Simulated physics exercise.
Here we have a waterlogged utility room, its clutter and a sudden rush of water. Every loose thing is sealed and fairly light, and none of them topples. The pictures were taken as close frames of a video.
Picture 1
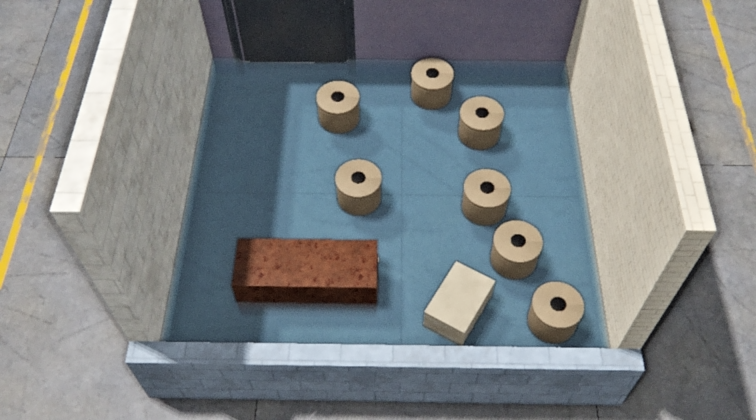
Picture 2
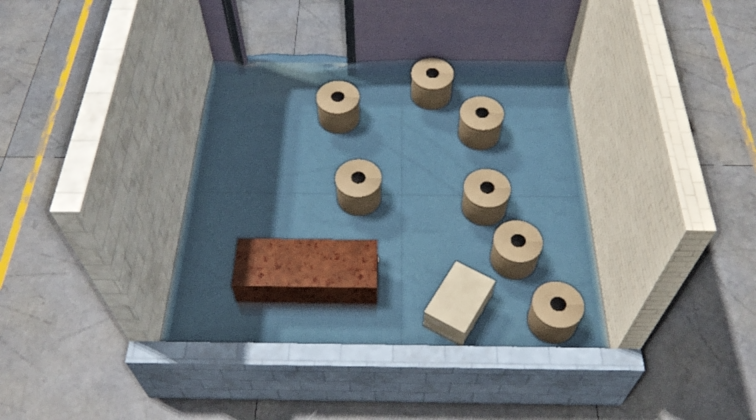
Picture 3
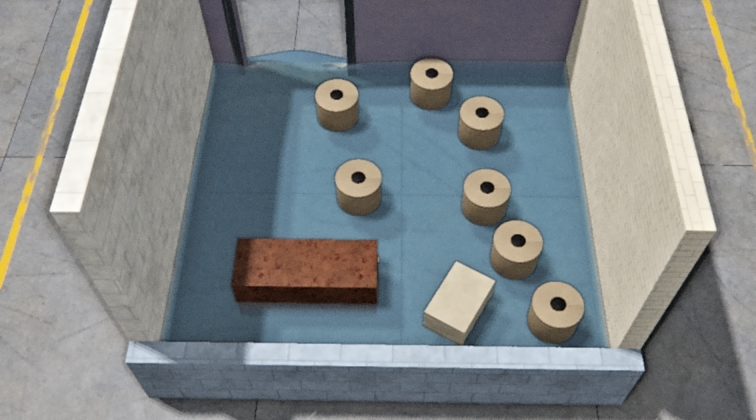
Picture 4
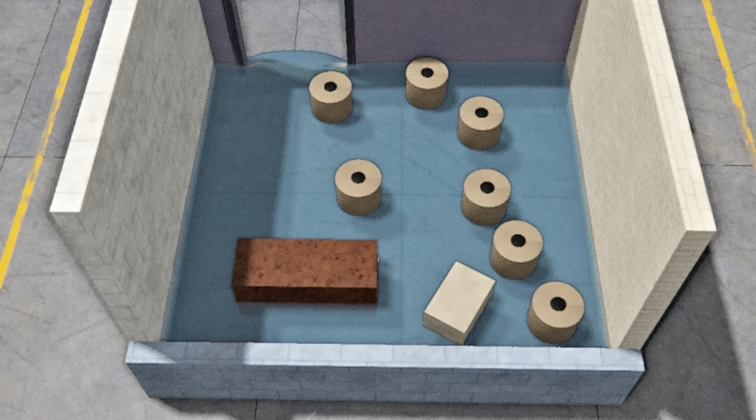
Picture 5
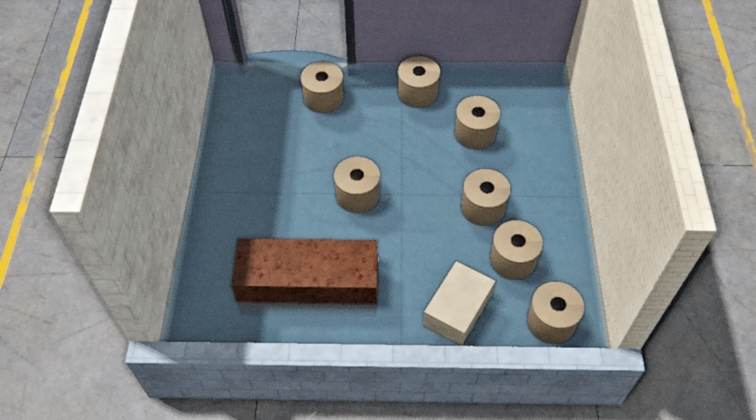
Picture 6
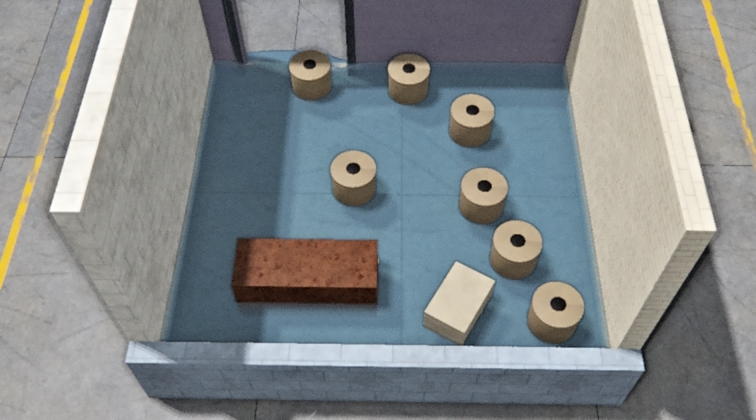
In a flooded room with pale side walls, the dark door at the back opens and water bulges at the doorway; the nearest tan tub drifts toward the opening, followed by slighter shifts among a few others.
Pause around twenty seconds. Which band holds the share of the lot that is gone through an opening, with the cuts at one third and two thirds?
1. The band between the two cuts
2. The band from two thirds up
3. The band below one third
1.
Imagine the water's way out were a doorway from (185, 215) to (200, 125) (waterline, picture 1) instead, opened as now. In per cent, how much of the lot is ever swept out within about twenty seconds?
Estimate: Close to 60 per cent.
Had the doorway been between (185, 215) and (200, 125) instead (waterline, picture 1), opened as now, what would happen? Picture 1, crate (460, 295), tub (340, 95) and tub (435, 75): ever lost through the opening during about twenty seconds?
Item one: Remains; item two: Leaves; item three: Leaves.
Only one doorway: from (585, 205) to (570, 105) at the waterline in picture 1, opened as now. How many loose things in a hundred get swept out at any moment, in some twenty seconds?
100 %.
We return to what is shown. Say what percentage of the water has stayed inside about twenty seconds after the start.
About 36 percent.
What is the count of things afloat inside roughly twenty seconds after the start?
The total here is 3.
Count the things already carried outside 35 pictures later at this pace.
5.
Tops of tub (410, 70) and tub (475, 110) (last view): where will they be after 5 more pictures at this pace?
Look for them at about (331, 52) and about (435, 97).
A moment on, 1 of 8 are out; 7 afloat.
Next, 2 of 8 are out; 6 afloat.
Later, 5 of 8 are out; 3 afloat.
In the end, 5 of 8 are out; 3 afloat.
